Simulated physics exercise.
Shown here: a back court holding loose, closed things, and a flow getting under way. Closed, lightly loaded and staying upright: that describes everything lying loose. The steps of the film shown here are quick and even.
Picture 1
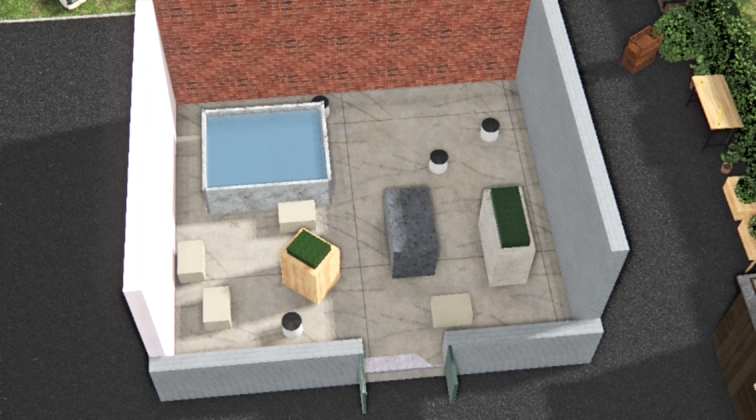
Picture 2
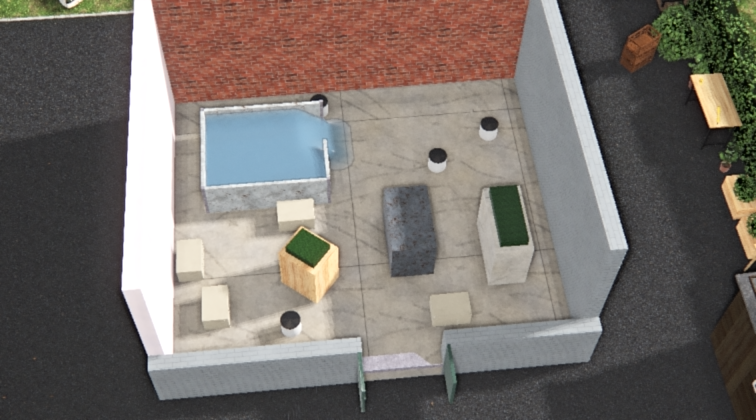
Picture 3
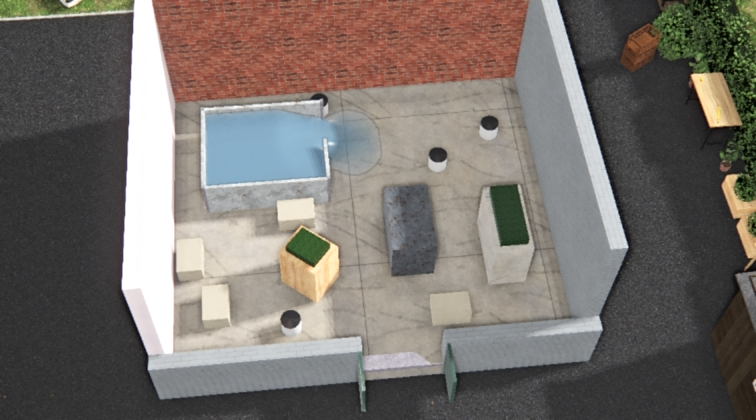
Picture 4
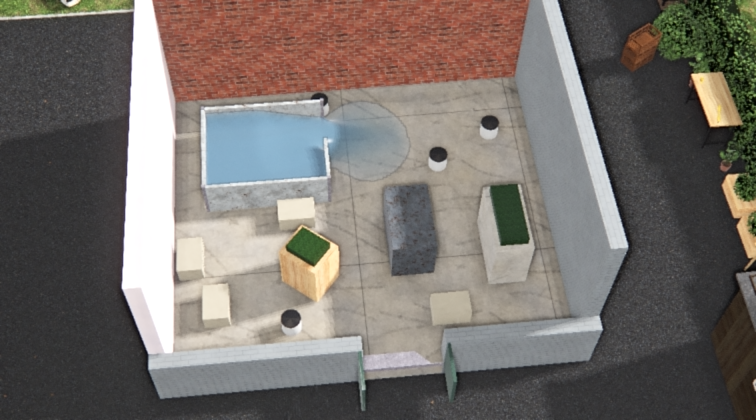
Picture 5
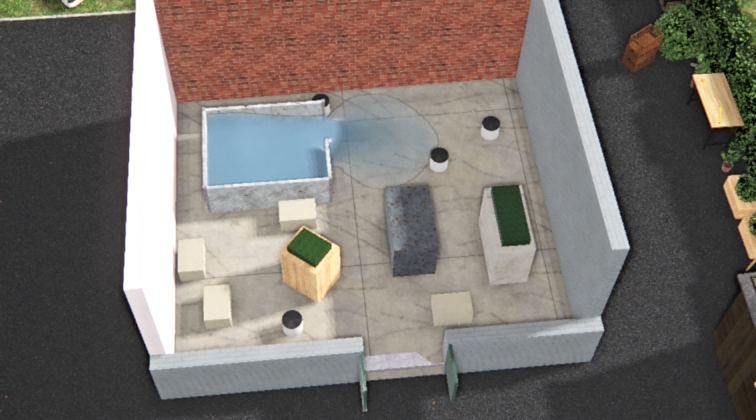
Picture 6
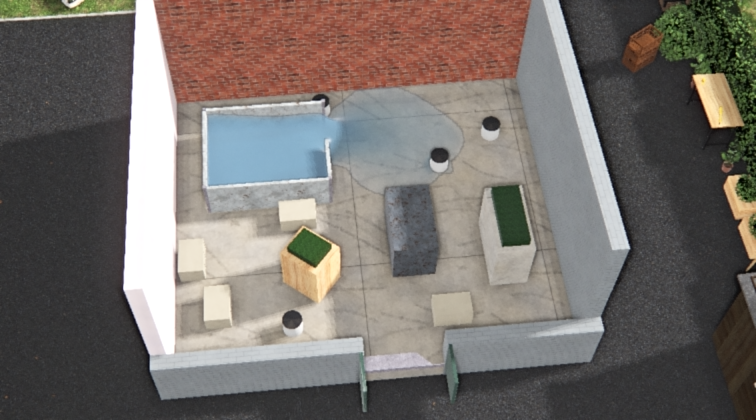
In a walled back courtyard, water poured out through a gap in the right side of a raised pool and spread rightward across the paving, while the scattered blocks and small pails stayed put.
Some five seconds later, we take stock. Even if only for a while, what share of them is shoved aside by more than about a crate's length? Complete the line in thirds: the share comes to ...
The share comes to less than a third.
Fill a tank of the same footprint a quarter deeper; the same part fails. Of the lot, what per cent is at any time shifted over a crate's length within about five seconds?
Near 40 in a hundred.
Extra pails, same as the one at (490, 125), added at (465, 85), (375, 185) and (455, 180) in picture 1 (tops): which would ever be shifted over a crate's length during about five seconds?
In sequence: Pushed clear, doesn't go far, pushed clear.
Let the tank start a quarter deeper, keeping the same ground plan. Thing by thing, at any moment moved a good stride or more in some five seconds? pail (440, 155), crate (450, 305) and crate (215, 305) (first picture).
Note, listed order: Covered it / covered it / didn't cover it.
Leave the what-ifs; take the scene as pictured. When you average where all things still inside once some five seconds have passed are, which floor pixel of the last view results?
The mean position lies close to (344, 268).
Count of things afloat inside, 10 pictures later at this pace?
By my tally, 1.
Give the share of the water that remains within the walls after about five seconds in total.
My figure is 100 per cent.
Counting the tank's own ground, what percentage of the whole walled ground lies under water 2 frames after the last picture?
Roughly 30 per cent.
A moment on, 0 of 8 are well off their spots; 0 afloat.
Next, 1 of 8 are well off their spots; 1 afloat.
Later, 2 of 8 are well off their spots; 1 afloat.
In the end, 2 of 8 are well off their spots, and 2 have been at some point; 2 afloat.
